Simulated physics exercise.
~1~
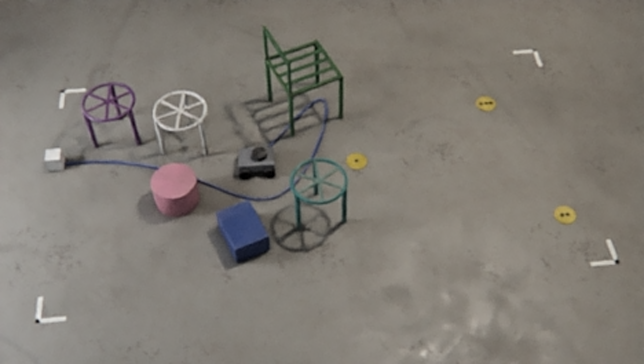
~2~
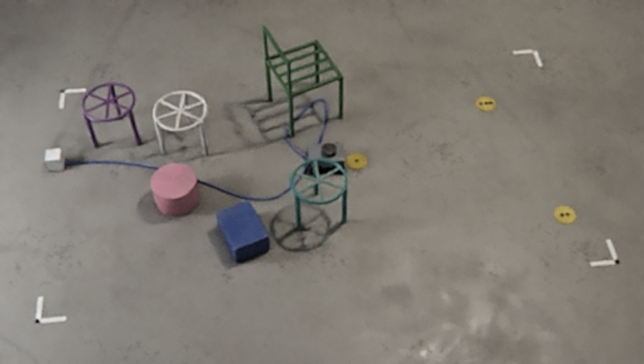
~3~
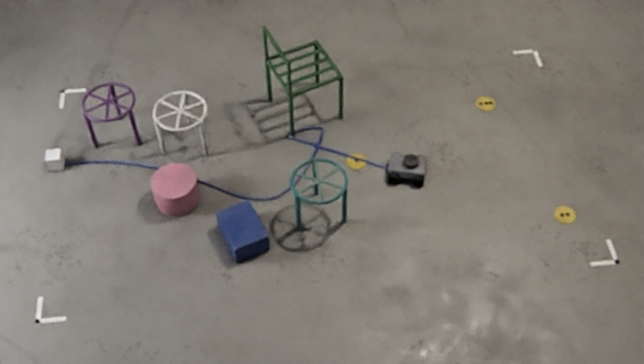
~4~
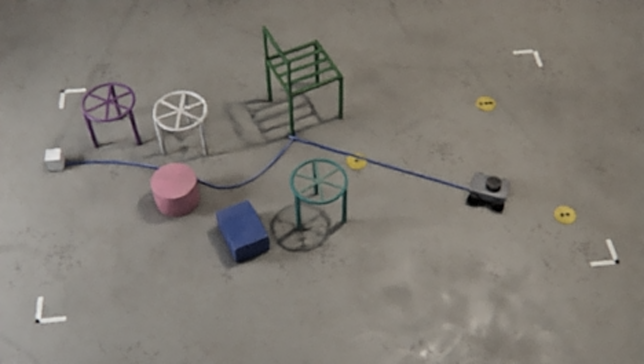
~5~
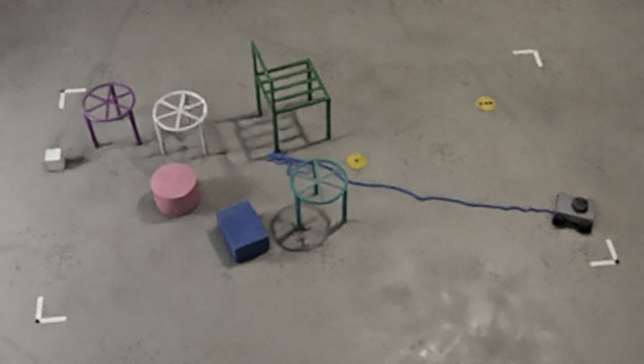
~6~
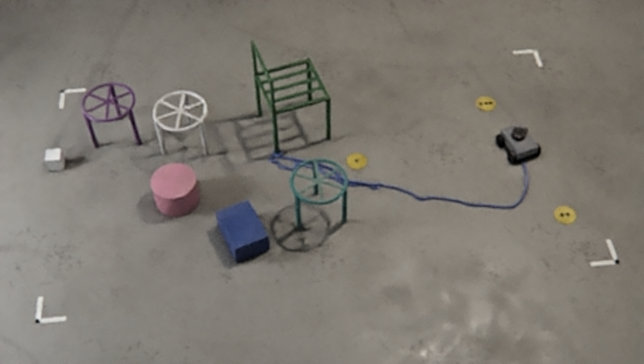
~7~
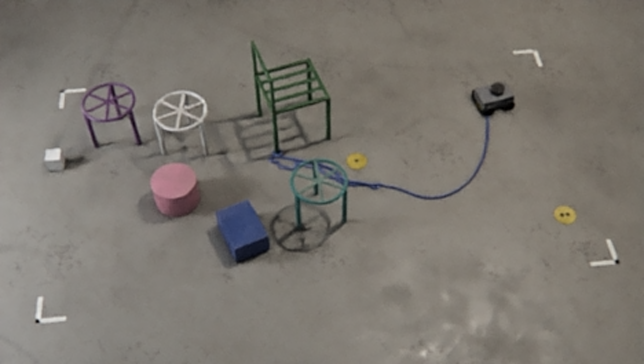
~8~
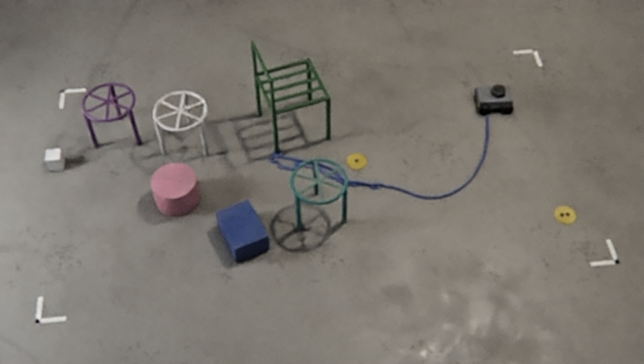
A small dark cart pulled a blue cord rightward across the floor past several stools until the cord came away from the white block and the green chair shifted slightly, then curved up and left to the far yellow mark and stopped there.
